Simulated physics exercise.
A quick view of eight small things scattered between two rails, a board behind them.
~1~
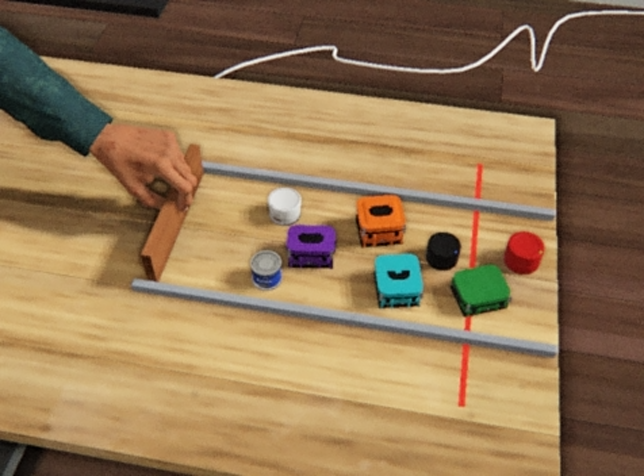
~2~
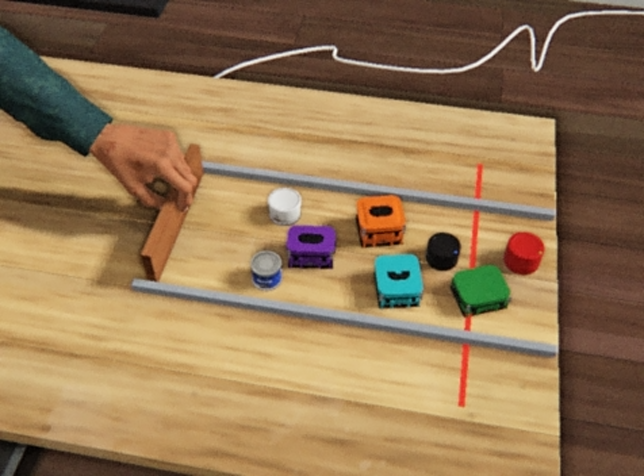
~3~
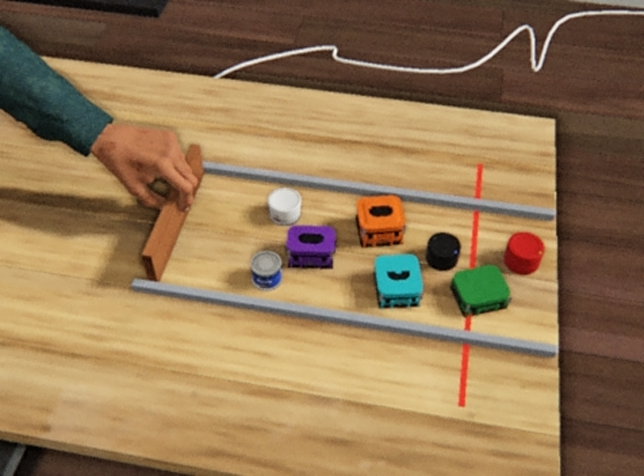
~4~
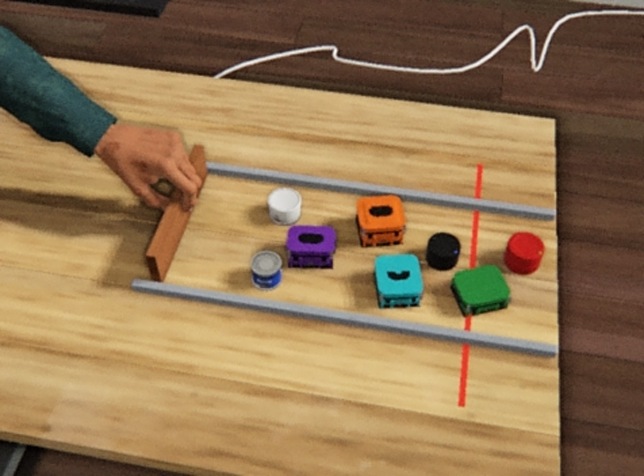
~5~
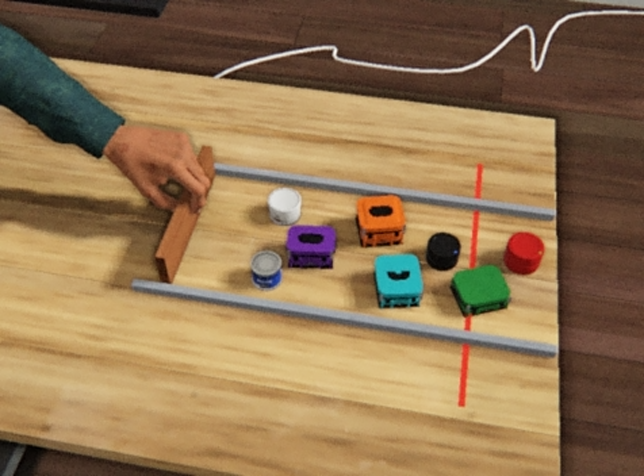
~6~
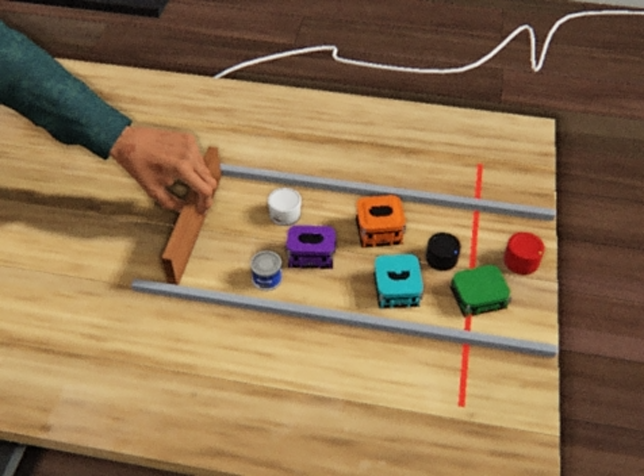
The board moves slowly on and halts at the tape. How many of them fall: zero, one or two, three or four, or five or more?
Overboard: One to two.
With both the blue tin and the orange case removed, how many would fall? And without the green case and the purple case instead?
The number is 0 for the first case and 1 for the second.
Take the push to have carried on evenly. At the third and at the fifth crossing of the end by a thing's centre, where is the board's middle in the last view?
First roughly (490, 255), later roughly (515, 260).
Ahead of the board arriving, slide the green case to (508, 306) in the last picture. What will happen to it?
Drops.
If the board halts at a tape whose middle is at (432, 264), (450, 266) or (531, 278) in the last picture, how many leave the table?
Tallies in the order given: 0, 0, 5.
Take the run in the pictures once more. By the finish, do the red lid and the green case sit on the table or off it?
Result - red lid fallen, green case fallen.
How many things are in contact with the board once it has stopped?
At rest, 3 are in contact.
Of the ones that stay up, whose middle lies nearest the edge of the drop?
The black lid.
Soon after, none off yet; red lid at rest near (524, 253); green case at rest near (480, 291); black lid at rest near (443, 252).
In the end, the number that fall off is one or two; gone, green case and red lid.
